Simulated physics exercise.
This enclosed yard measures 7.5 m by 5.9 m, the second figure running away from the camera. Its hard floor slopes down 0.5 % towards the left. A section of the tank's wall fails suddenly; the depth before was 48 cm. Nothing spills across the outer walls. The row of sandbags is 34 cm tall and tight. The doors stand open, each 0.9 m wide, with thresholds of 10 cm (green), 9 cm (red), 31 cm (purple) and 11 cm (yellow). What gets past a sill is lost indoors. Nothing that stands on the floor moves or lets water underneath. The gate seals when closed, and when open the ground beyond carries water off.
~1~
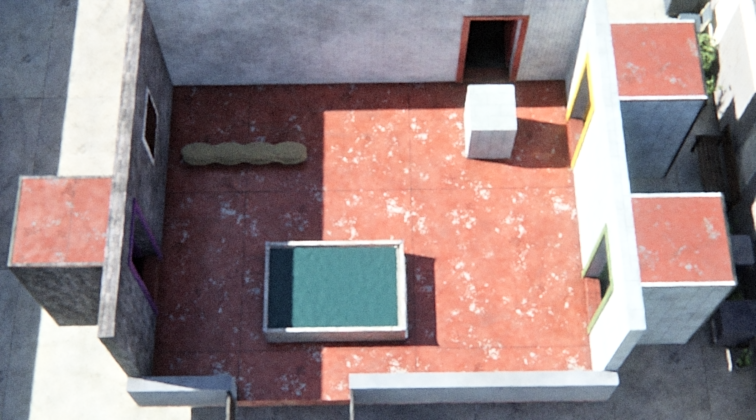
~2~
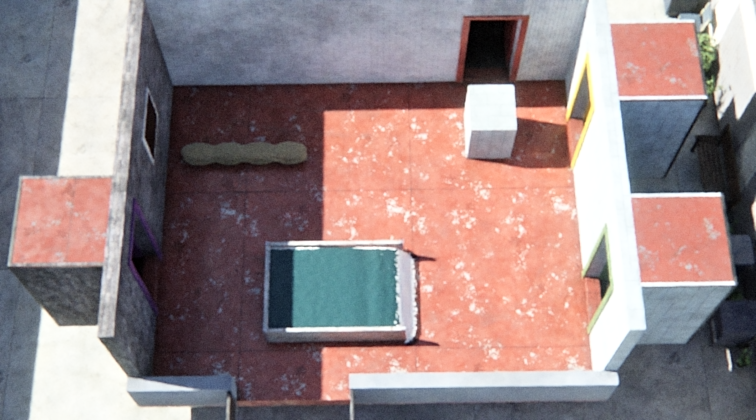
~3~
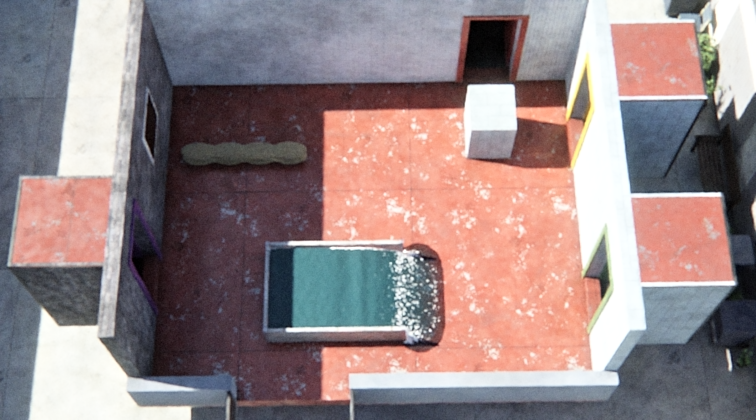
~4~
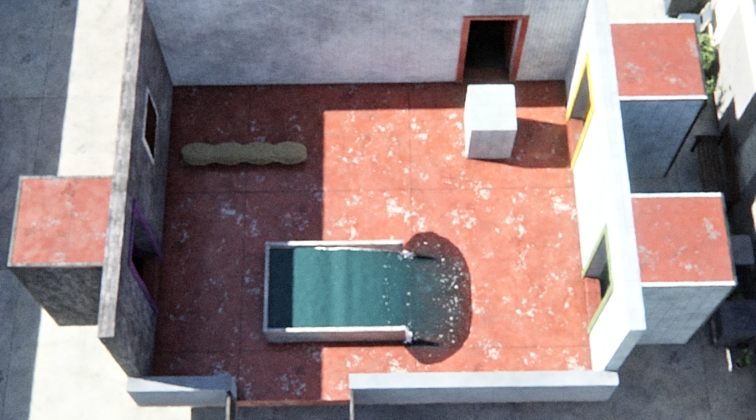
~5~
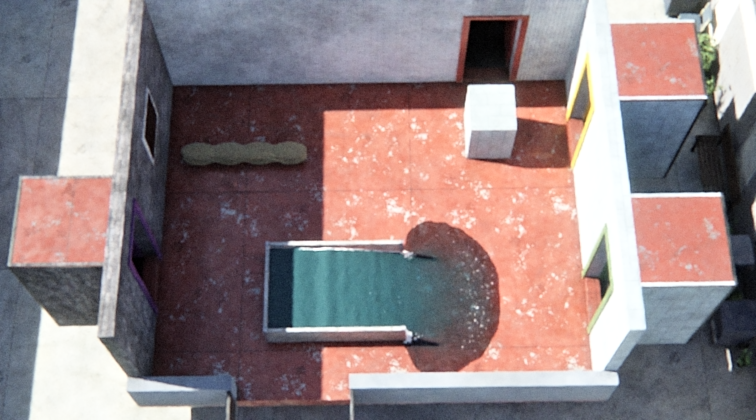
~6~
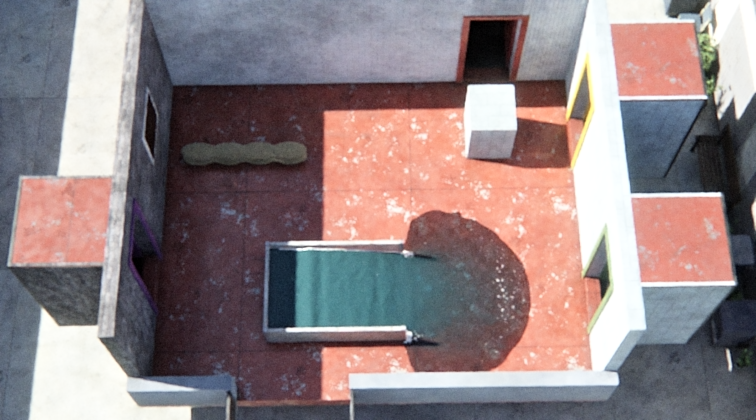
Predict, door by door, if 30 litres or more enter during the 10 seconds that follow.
Door by door: At the green door it goes over the limit; at the red door it does not reach the limit; at the purple door it does not reach the limit; at the yellow door it keeps below the limit.
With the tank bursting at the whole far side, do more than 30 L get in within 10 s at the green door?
Against that limit: Green below.
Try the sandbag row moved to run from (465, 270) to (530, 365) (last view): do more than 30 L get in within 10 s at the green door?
Against that limit: Green below.
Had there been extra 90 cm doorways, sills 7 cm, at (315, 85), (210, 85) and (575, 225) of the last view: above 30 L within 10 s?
In turn: Under, under, past it.
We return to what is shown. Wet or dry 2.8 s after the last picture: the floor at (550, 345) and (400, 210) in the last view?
In that order: Under water, not reached.
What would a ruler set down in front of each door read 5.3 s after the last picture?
Depths in cm: Green 7, red 10, purple 0, yellow 7.
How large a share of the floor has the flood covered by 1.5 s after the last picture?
Near 30 per cent is wet.
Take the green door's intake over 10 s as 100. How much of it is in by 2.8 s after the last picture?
Some 80 per cent by then.
Then, 0.7 s after the last picture water covers 25 % of the floor and is deepest (21 cm) near (407, 303); green door 17 cm at the sill, 3 L in, red door not reached, purple door not reached, yellow door not reached.
Then, 1.5 s after the last picture water covers 30 % of the floor and is deepest (28 cm) near (579, 371); green door 21 cm at the sill, 37 L in, red door not reached, purple door not reached, yellow door not reached.
Then, 2.8 s after the last picture water covers 35 % of the floor and is deepest (20 cm) near (582, 291); green door 20 cm at the sill, 98 L in, red door not reached, purple door not reached, yellow door 9 cm at the sill, 0 L in.
Then, 5.3 s after the last picture water covers 50 % of the floor and is deepest (16 cm) near (563, 85); green door 7 cm at the sill, 126 L in, red door 10 cm at the sill, 3 L in, purple door not reached, yellow door 7 cm at the sill, 0 L in.
Then, 9.3 s after the last picture water covers 80 % of the floor and is deepest (13 cm) near (173, 99); green door 3 cm at the sill, 126 L in, red door 5 cm at the sill, 6 L in, purple door not reached, yellow door 6 cm at the sill, 1 L in.
